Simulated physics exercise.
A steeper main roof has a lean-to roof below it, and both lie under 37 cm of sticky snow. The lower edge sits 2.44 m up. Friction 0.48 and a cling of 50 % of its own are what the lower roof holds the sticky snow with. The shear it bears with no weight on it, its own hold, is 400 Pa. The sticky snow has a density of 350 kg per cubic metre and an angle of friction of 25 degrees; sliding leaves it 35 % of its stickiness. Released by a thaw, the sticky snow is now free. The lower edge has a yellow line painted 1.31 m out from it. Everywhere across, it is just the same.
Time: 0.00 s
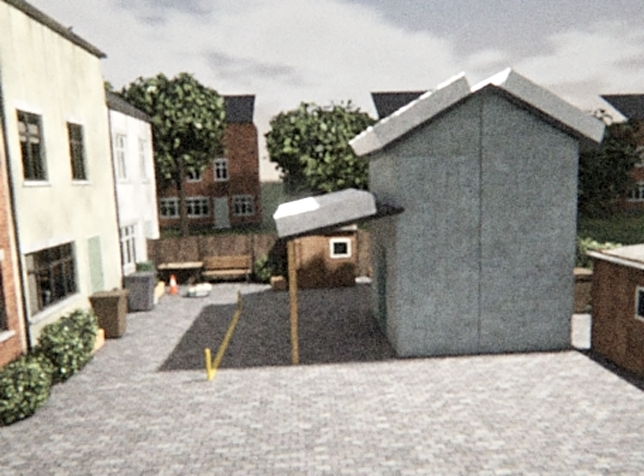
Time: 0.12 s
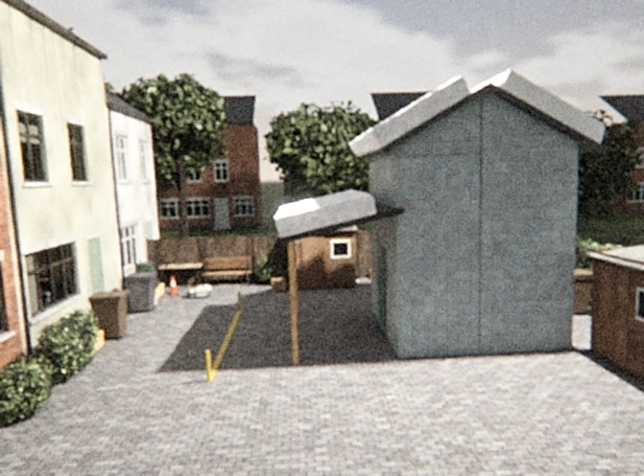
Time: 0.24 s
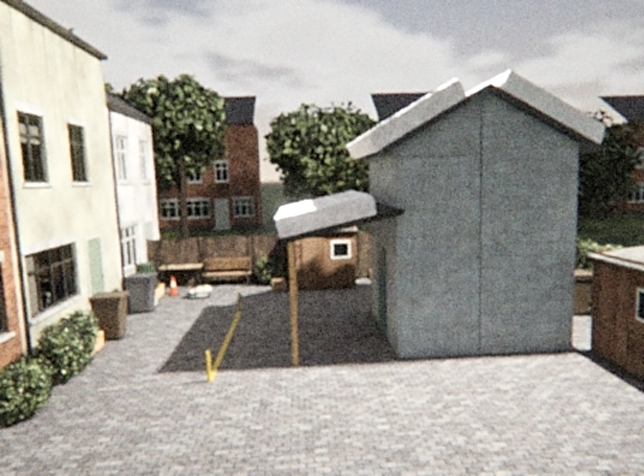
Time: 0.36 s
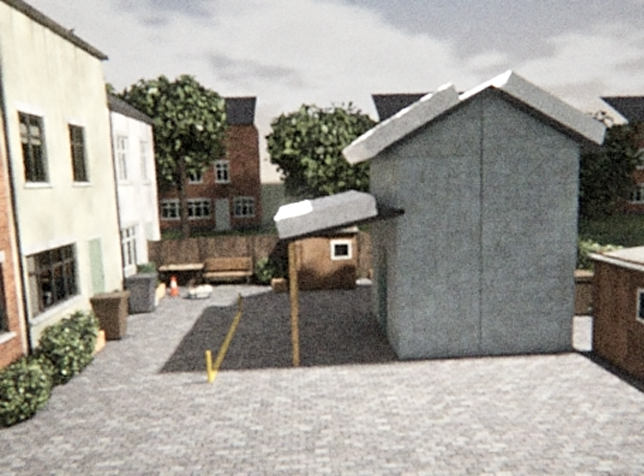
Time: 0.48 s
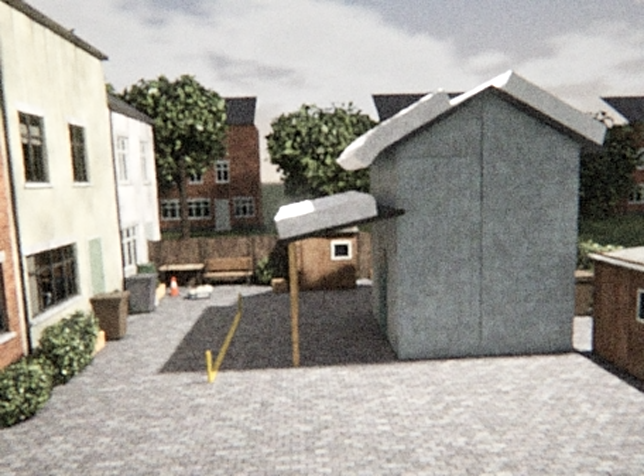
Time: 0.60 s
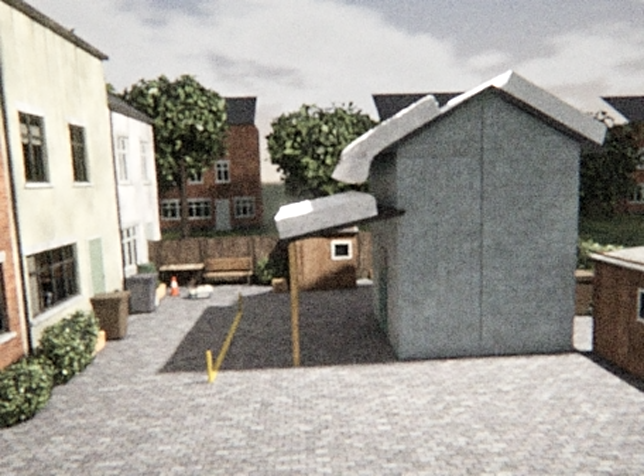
Thick snow on the grey building's main roof slides left and begins bending over the edge.
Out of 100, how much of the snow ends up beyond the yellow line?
Roughly 33 out of 100.
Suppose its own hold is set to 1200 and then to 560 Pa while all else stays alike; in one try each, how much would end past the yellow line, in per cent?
First 10 %, second 30 %.
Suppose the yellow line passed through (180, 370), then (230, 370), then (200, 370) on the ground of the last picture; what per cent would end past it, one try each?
The three tries give 20 %, 40 % and 30 % in turn.
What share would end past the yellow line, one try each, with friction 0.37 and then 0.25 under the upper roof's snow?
12 %, then 25 %.
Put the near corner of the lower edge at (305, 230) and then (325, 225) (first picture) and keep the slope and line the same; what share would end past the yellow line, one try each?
35 %, 35 %.
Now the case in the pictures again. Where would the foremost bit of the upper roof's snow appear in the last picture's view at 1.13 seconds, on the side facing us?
Close to pixel (286, 208).
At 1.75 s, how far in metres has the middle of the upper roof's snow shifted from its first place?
It has shifted some 3.8 m.
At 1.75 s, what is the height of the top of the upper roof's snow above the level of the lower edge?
0.8 m, roughly.
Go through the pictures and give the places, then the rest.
Foremost bit of the sticky snow at (380, 125), in the first picture.
Foremost bit of the sticky snow at (379, 127), its middle shifted 2.9 cm, 2 % of it past the upper edge, in one piece, in the second picture.
Foremost bit of the sticky snow at (376, 142), its middle shifted 11 cm, 6 % of it past the upper edge, in one piece, in the third picture.
Foremost bit of the sticky snow at (370, 140), its middle shifted 25 cm, 13 % of it past the upper edge, in one piece, in the fourth picture.
Foremost bit of the sticky snow at (361, 147), its middle shifted 44 cm, 24 % of it past the upper edge, cracking, in the fifth picture.
Foremost bit of the sticky snow at (352, 163), its middle shifted 69 cm, 37 % of it past the upper edge, cracking, in the sixth picture.
After 1.13 s, none is below the lower edge and 0 % is past the line.
After 1.75 s, 32 % is below the lower edge and 4 % is past the line.
After 2.38 s, 51 % is below the lower edge and 32 % is past the line.
After 3.00 s, 51 % is below the lower edge and 33 % is past the line.
After 3.40 s, 51 % is below the lower edge and 33 % is past the line.
